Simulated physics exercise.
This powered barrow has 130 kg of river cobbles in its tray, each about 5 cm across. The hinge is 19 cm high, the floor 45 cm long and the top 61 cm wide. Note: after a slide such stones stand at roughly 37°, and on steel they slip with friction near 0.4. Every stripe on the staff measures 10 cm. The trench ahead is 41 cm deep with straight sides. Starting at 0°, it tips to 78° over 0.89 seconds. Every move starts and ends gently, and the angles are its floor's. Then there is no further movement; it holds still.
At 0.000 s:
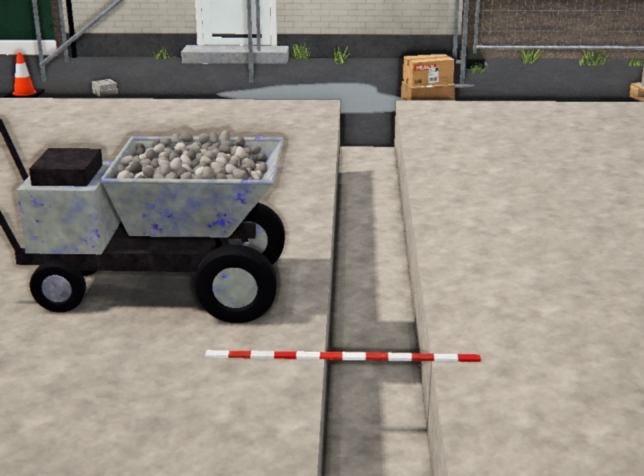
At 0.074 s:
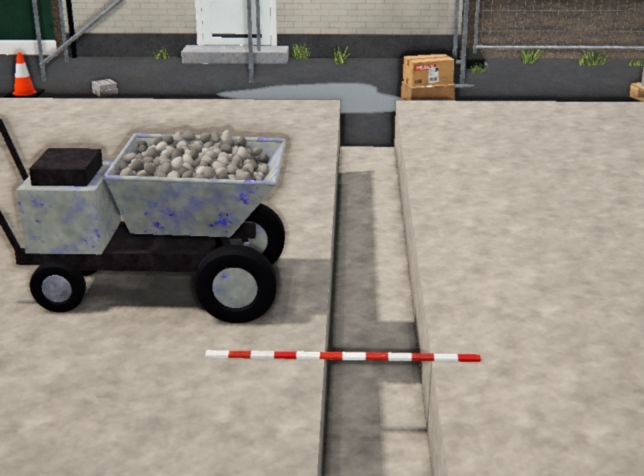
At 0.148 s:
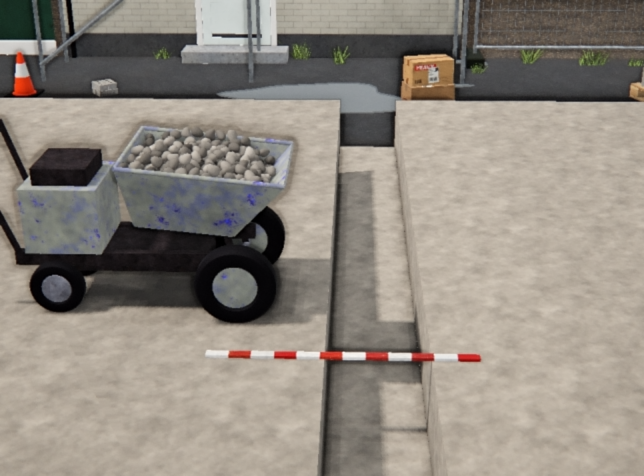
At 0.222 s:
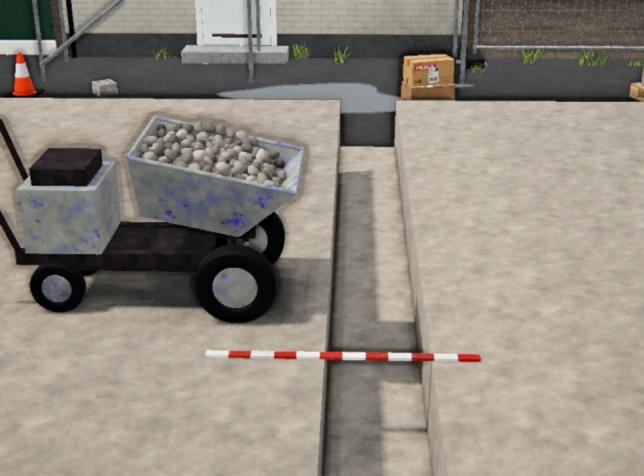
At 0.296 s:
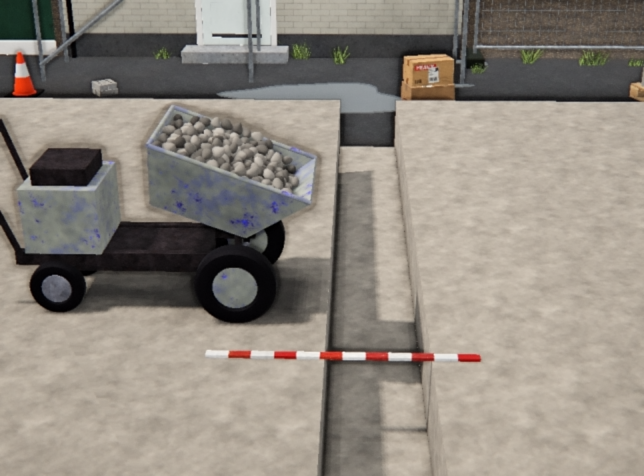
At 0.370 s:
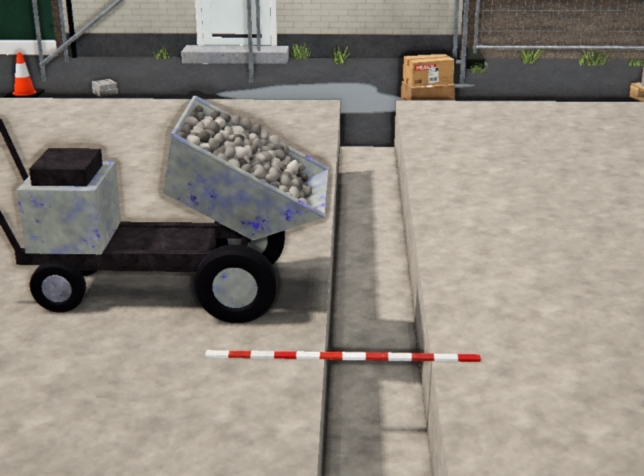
A small grey four-wheeled barrow stood still beside a straight trench while its tray of rounded stones tilted steadily toward the right, the back end rising high and the stones shifting toward the lowered front edge.
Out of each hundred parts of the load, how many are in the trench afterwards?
About 94 out of 100.
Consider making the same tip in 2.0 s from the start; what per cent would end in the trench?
Trench share: Approx. 100%.
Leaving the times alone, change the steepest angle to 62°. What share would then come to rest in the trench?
Some 75% would finish there.
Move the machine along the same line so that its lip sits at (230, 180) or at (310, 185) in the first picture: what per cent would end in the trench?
Roughly 100 in a hundred from the first, 55 in a hundred from the second.
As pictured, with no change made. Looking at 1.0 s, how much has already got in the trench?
Around 50 per cent of it, at that instant.
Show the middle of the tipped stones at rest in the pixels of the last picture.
At about pixel (388, 355) in the last view.
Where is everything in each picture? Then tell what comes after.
In the first picture, lip at (273, 182), floor tilted 0°, highest stones at (193, 144).
In the second picture, lip at (276, 184), floor tilted 2°, highest stones at (195, 143); the stones move at 0.3 m/s on average.
In the third picture, lip at (284, 187), floor tilted 6°, highest stones at (176, 143); the stones move at 0.6 m/s on average.
In the fourth picture, lip at (297, 193), floor tilted 12°, highest stones at (179, 133); the stones move at 0.8 m/s on average.
In the fifth picture, lip at (311, 203), floor tilted 20°, highest stones at (184, 127); the stones move at 1.0 m/s on average.
In the sixth picture, lip at (325, 216), floor tilted 29°, highest stones at (202, 120); the stones move at 1.1 m/s on average.
After 0.7 s the floor is at 66°; 99 % in the tray, 1 % in the trench; the foremost stones are at (365, 247).
After 1.0 s the floor is at 78°; 45 % in the tray, 52 % in the trench, 4 % past the trench; the foremost stones are at (454, 286).
After 1.3 s the floor is at 78°; 11 % in the tray, 83 % in the trench, 6 % past the trench; the foremost stones are at (528, 286).
After 3.3 s the floor is at 78°; 0 % in the tray, 94 % in the trench, 6 % past the trench; the foremost stones are at (563, 285).
